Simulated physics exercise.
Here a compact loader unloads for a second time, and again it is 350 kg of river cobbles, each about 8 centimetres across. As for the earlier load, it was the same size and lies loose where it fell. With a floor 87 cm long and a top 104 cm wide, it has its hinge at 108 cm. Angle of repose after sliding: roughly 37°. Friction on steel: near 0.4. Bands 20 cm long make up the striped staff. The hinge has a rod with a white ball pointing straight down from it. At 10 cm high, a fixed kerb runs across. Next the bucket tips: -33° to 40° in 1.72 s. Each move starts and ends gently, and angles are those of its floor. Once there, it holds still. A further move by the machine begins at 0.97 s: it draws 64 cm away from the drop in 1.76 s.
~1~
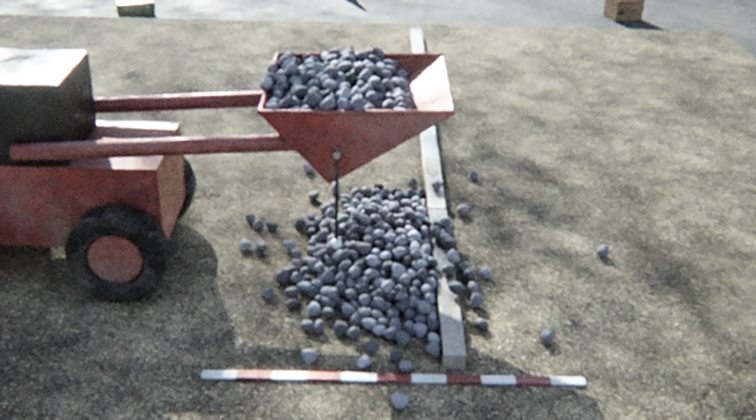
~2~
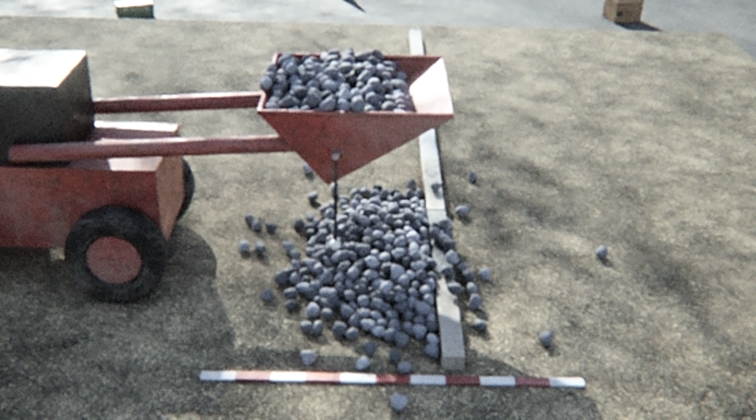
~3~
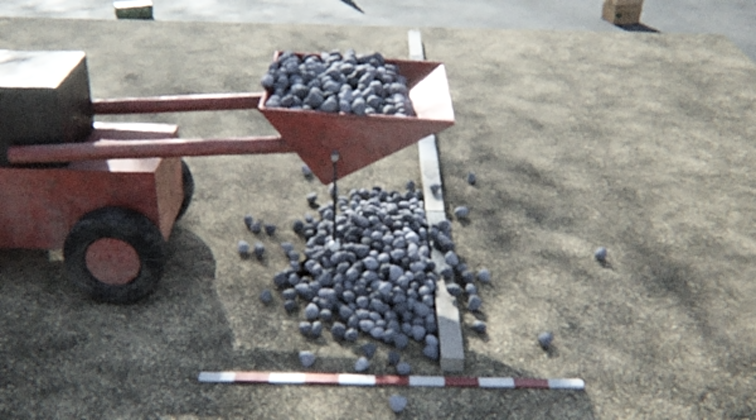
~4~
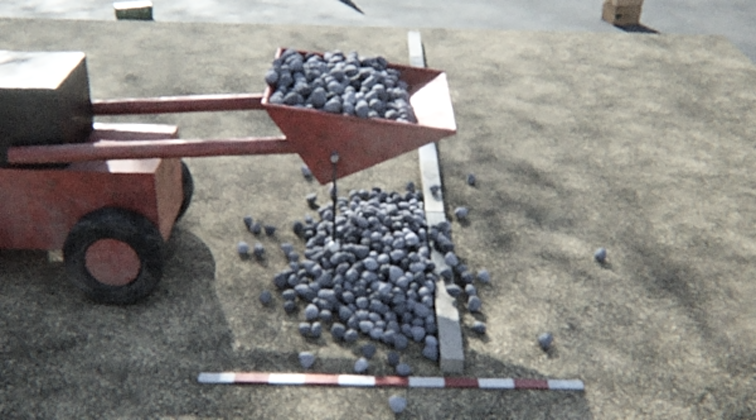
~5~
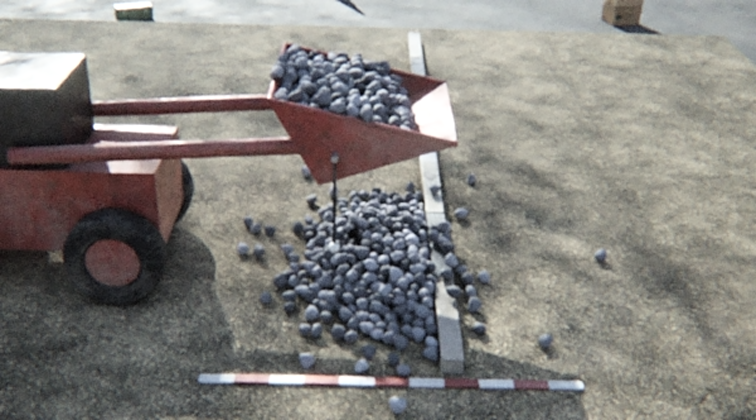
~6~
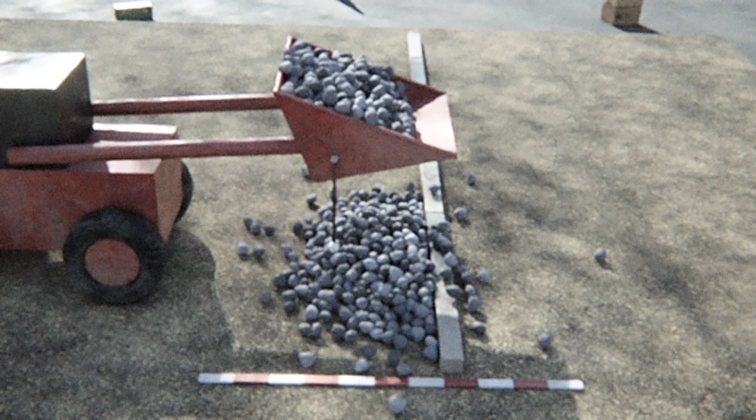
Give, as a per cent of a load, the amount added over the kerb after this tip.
Close to 41 parts in a hundred.
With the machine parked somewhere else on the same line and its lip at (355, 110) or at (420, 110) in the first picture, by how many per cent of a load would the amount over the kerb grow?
The first would add around 0 per cent, the second around 15 per cent.
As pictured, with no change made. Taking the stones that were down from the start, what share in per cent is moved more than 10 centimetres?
5 %.
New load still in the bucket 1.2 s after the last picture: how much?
Around 15 per cent of the load is still inside.
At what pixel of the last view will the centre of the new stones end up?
Roughly pixel (431, 251) in the last view.
Then, 0.7 s after the last picture the floor is at 29°; in per cent of one load, 90 in the bucket, 107 on this side of the kerb, 2 over the kerb; the foremost stones are at (497, 269).
Then, 1.2 s after the last picture the floor is at 40°; in per cent of one load, 13 in the bucket, 157 on this side of the kerb, 29 over the kerb; the foremost stones are at (552, 273).
Then, 2.6 s after the last picture the floor is at 40°; in per cent of one load, 0 in the bucket, 157 on this side of the kerb, 43 over the kerb; the foremost stones are at (642, 294).
Then, 5.2 s after the last picture the floor is at 40°; in per cent of one load, 0 in the bucket, 157 on this side of the kerb, 43 over the kerb; the foremost stones are at (642, 294). Net gain over the kerb, 41.
